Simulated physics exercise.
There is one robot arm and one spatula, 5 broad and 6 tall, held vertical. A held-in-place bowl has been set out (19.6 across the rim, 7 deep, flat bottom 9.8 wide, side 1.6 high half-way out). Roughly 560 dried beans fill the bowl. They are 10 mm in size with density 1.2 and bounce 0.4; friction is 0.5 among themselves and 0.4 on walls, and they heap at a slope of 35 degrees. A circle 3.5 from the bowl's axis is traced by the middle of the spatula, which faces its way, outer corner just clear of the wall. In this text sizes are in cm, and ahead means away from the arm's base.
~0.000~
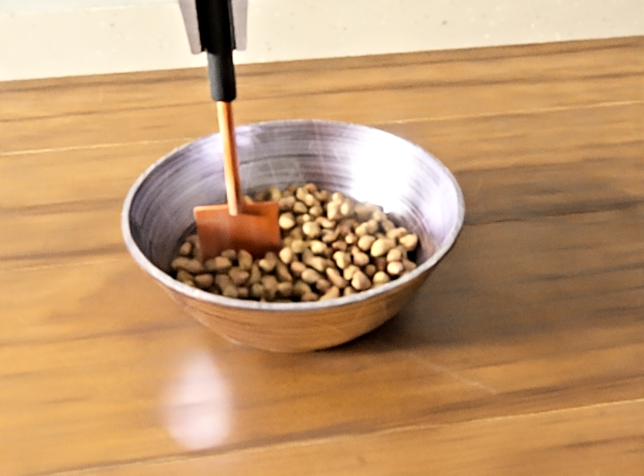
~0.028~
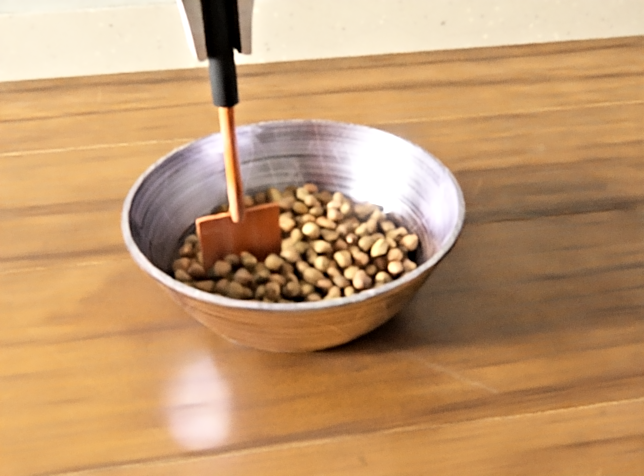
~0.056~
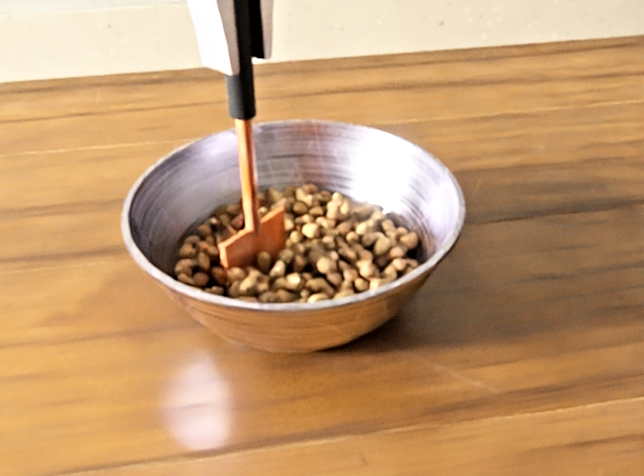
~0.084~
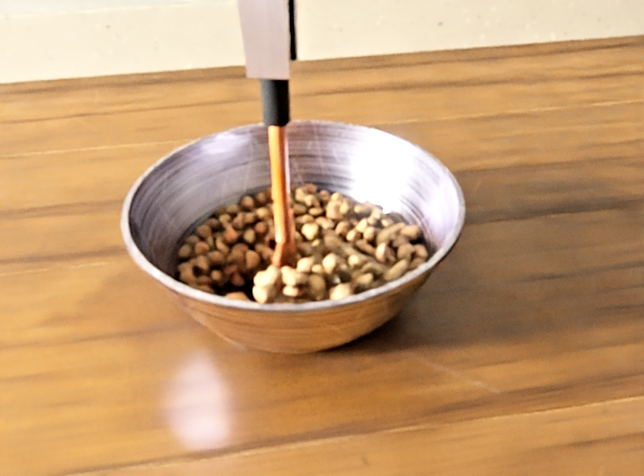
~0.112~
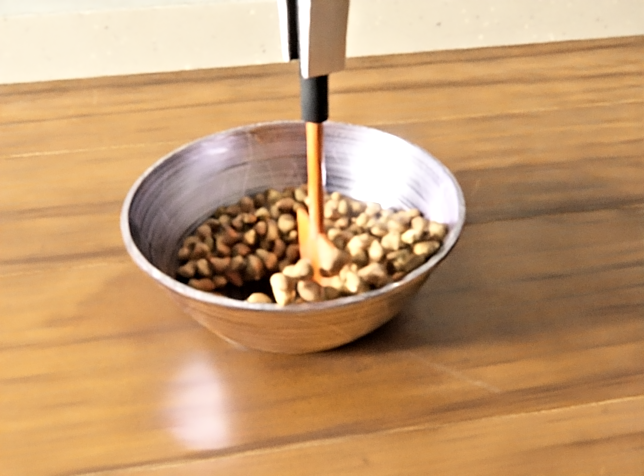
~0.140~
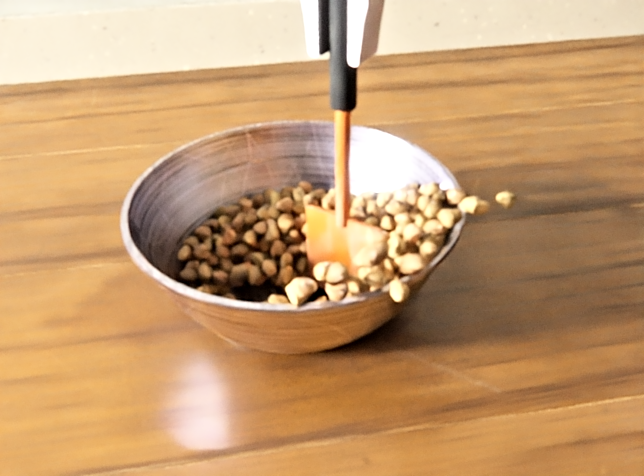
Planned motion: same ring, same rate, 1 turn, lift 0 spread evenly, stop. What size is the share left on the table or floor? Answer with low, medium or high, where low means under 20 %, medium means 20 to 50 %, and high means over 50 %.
Medium.
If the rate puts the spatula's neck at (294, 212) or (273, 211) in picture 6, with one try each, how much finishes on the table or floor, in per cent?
About 5 and 0 per cent.
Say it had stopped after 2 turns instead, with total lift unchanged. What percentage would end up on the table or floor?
That would give some 40 percent.
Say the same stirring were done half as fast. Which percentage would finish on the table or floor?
I'd expect about 0 %.
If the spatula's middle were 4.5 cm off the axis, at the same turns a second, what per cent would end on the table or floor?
It would be close to 40 per cent then.
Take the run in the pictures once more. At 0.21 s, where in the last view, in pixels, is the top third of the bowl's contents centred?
About (383, 164).
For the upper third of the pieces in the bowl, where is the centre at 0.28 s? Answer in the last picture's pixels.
Roughly pixel (251, 157).
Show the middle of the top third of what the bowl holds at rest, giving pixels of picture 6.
The centre is near pixel (237, 292).
After 0.21 s, 218° round, highest piece 11 above the table; 518 in the bowl, 39 in flight or on the tool.
After 0.28 s, 297° round, highest piece 12 above the table; 473 in the bowl, 16 on the table or floor, 68 in flight or on the tool.
After 0.51 s, 0° round, highest piece 8 above the table; 410 in the bowl, 145 on the table or floor, 2 in flight or on the tool.
After 1.21 s, 0° round, highest piece 6 above the table; 410 in the bowl, 147 on the table or floor.
In the end, 410 in the bowl, 147 on the table or floor. That is 26 % on the table or floor.
